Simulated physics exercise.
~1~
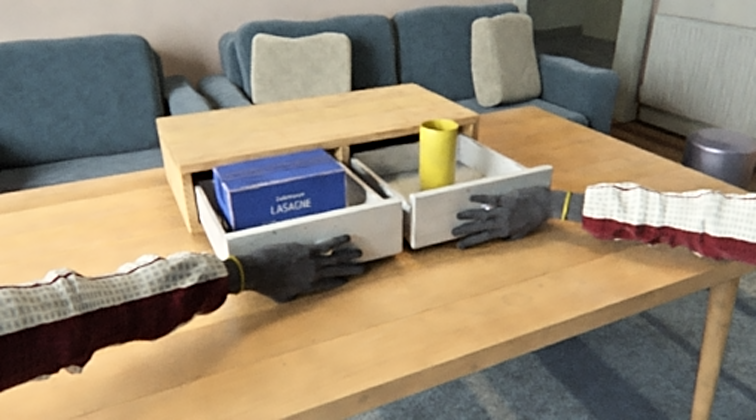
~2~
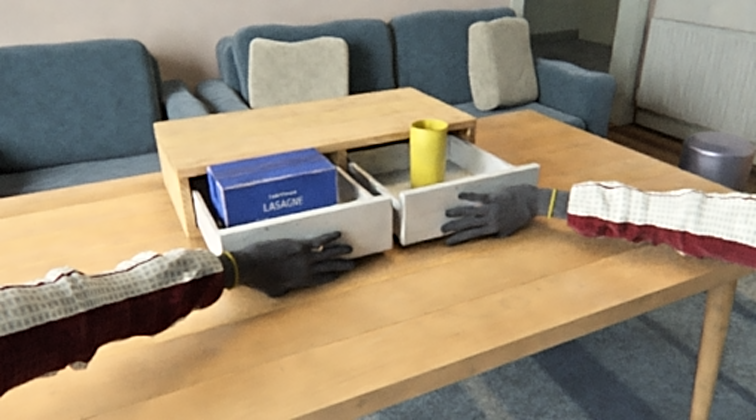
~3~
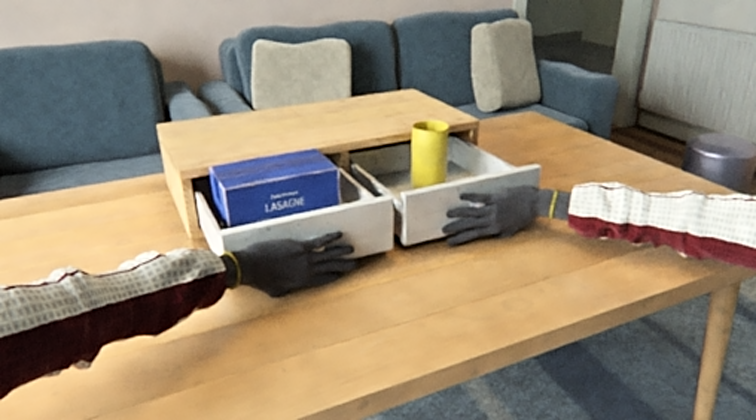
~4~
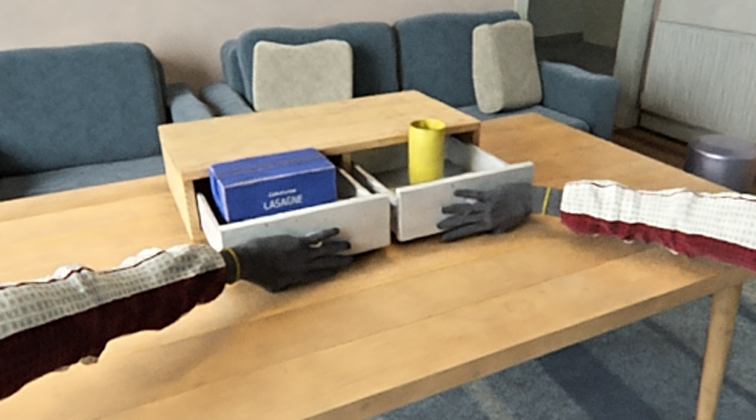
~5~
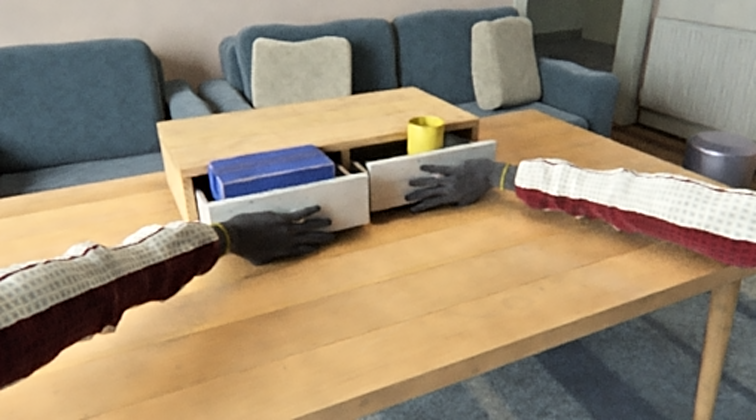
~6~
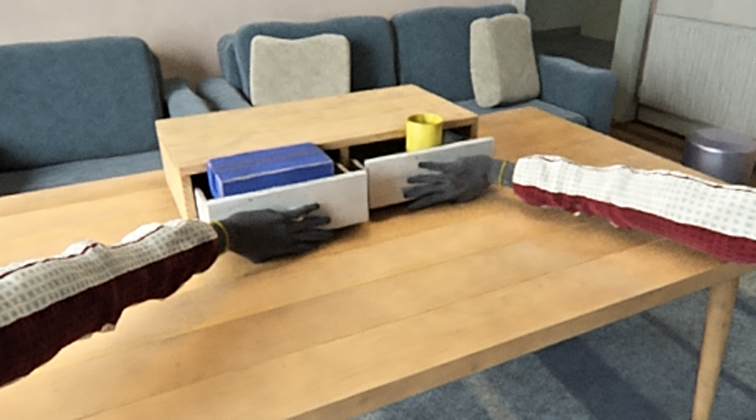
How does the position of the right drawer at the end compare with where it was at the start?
At the start the right drawer is pulled well out of the chest, and by the end it sits farther back toward the chest, though still partly open.
